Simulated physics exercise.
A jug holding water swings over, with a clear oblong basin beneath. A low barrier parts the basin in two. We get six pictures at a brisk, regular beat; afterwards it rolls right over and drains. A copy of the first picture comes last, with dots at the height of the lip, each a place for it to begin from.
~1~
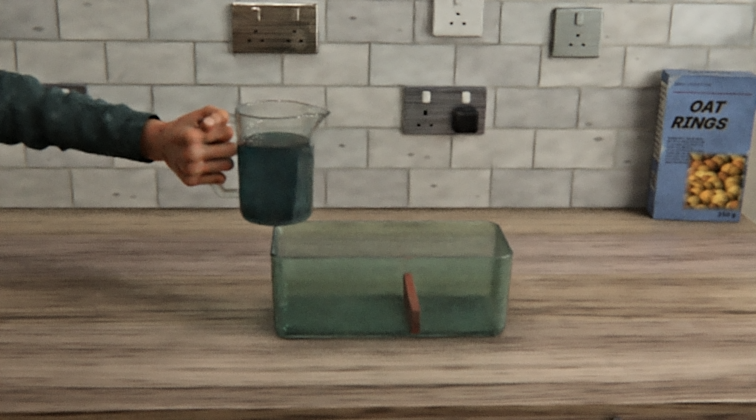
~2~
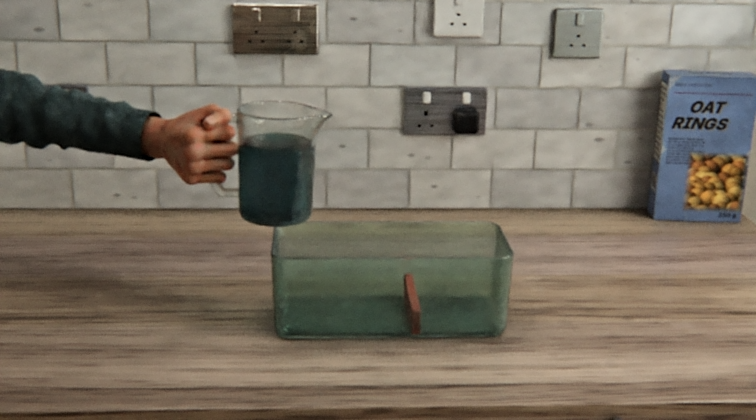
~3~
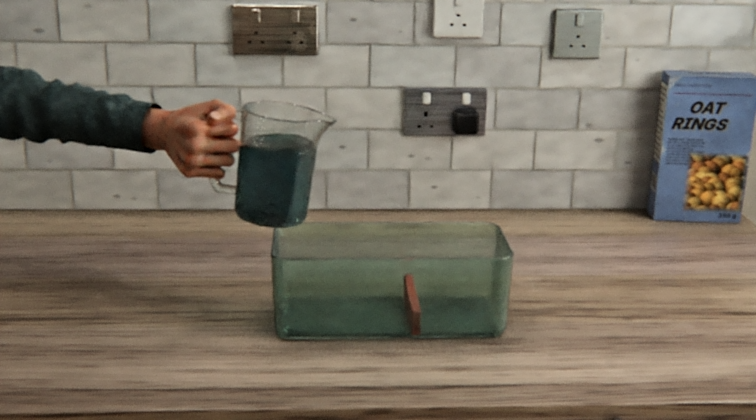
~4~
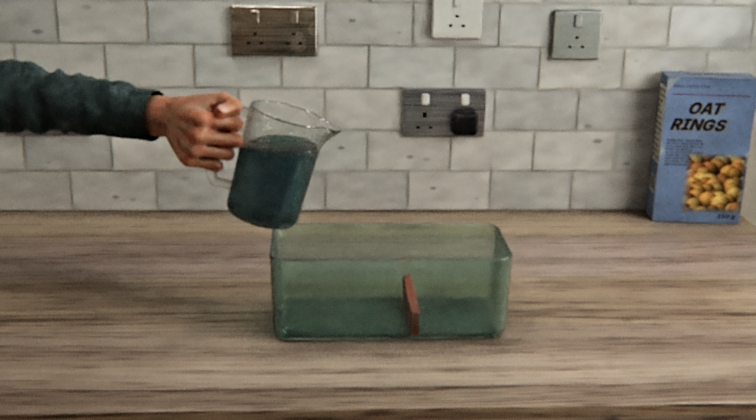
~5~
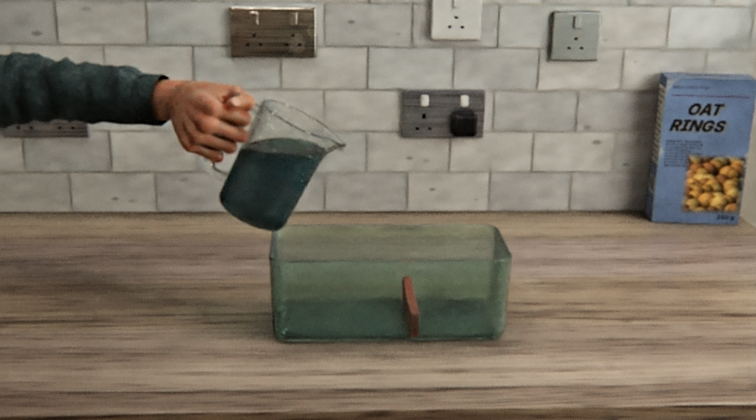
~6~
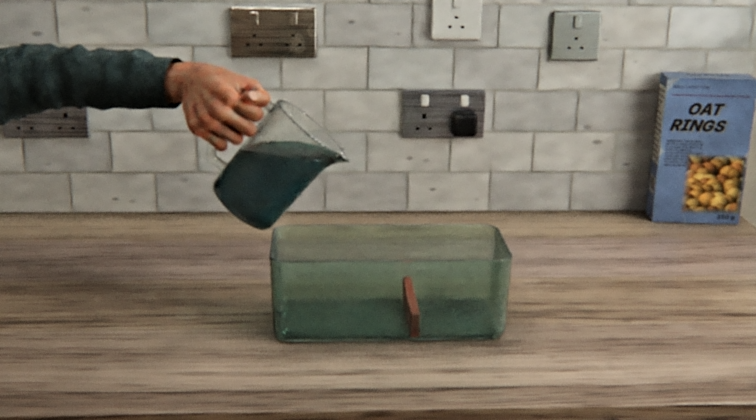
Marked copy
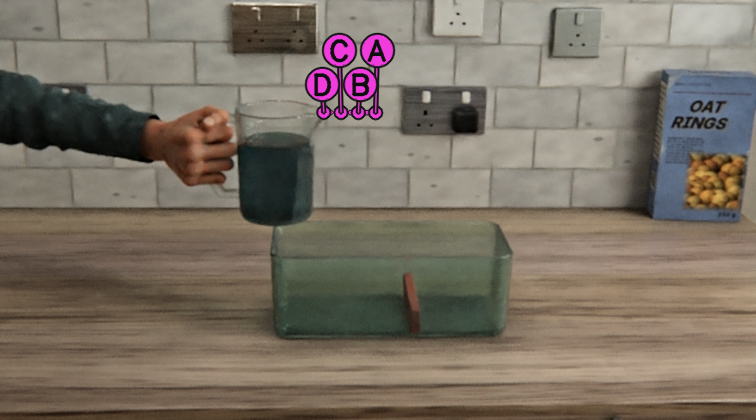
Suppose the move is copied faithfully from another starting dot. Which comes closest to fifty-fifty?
The answer is place B.
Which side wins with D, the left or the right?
The left one.
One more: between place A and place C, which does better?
Place A.
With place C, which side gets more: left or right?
More ends on the left.
On the marked copy, A at (375, 112); B at (358, 112); C at (341, 112); D at (323, 112).
With A, about 27 % ends left of the wall and 73 % right of it.
With B, about 57 % ends left of the wall and 42 % right of it.
With C, about 90 % ends left of the wall and 9 % right of it.
With D, about 91 % ends left of the wall and 7 % right of it.
